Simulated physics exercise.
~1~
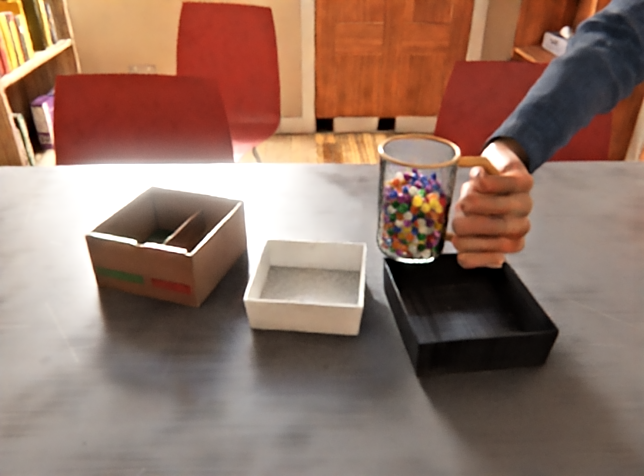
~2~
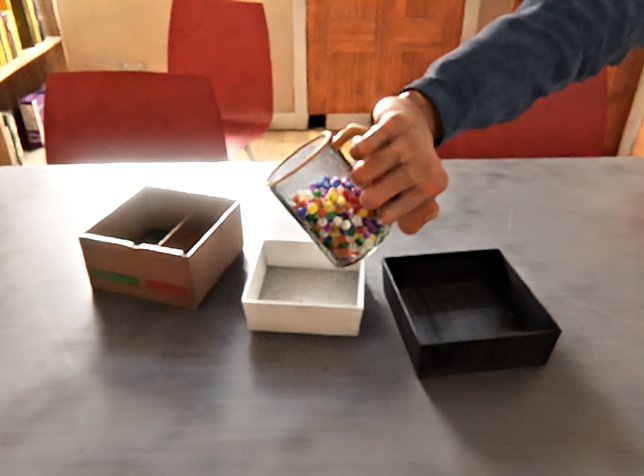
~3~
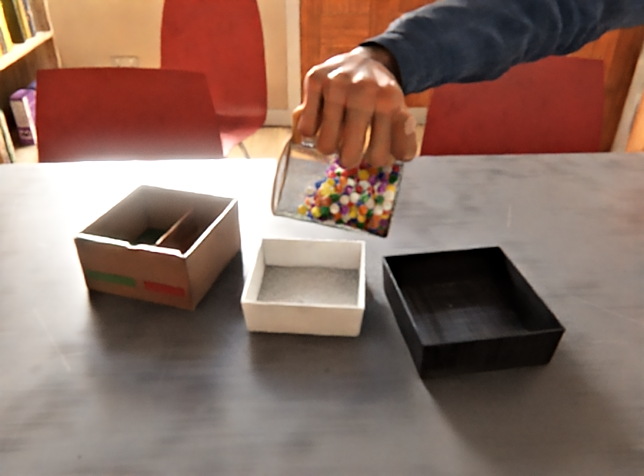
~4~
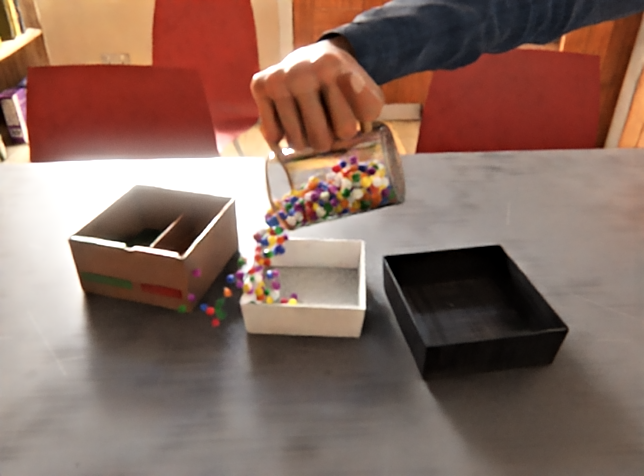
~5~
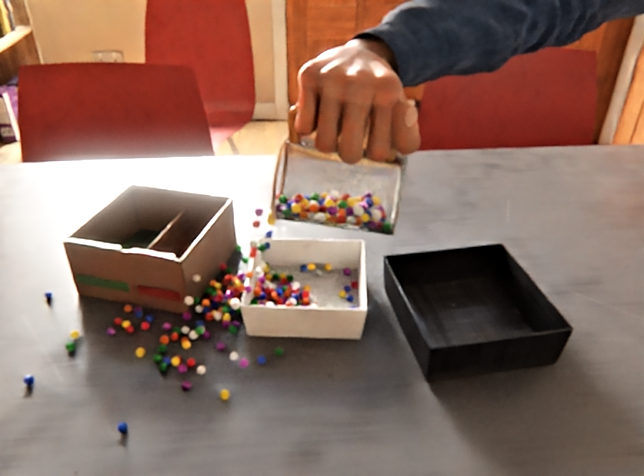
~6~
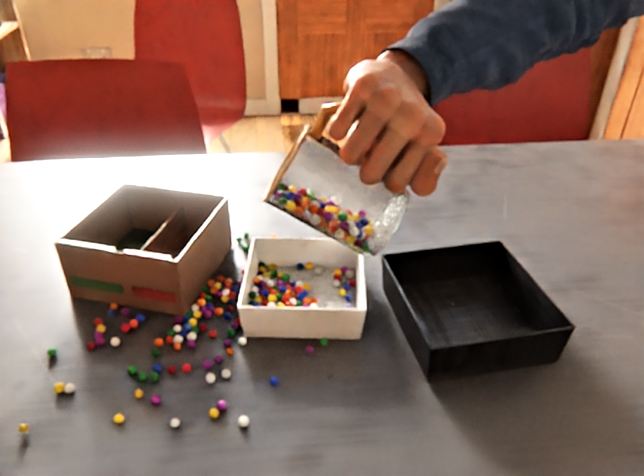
A hand in a blue sleeve holds a clear cup of multicoloured beads above a grey table, seen from slightly above, with red chairs and a wooden door behind. A cardboard-brown box with green and red marks and a divider stands on the left, a white tin in the middle and a black tin on the right. The hand carries the cup left over the white tin and tips it until beads pour out. Some land in the white tin, while others scatter across the table to its left. The hand then tilts the cup partly back, with some beads still inside and the black tin empty.
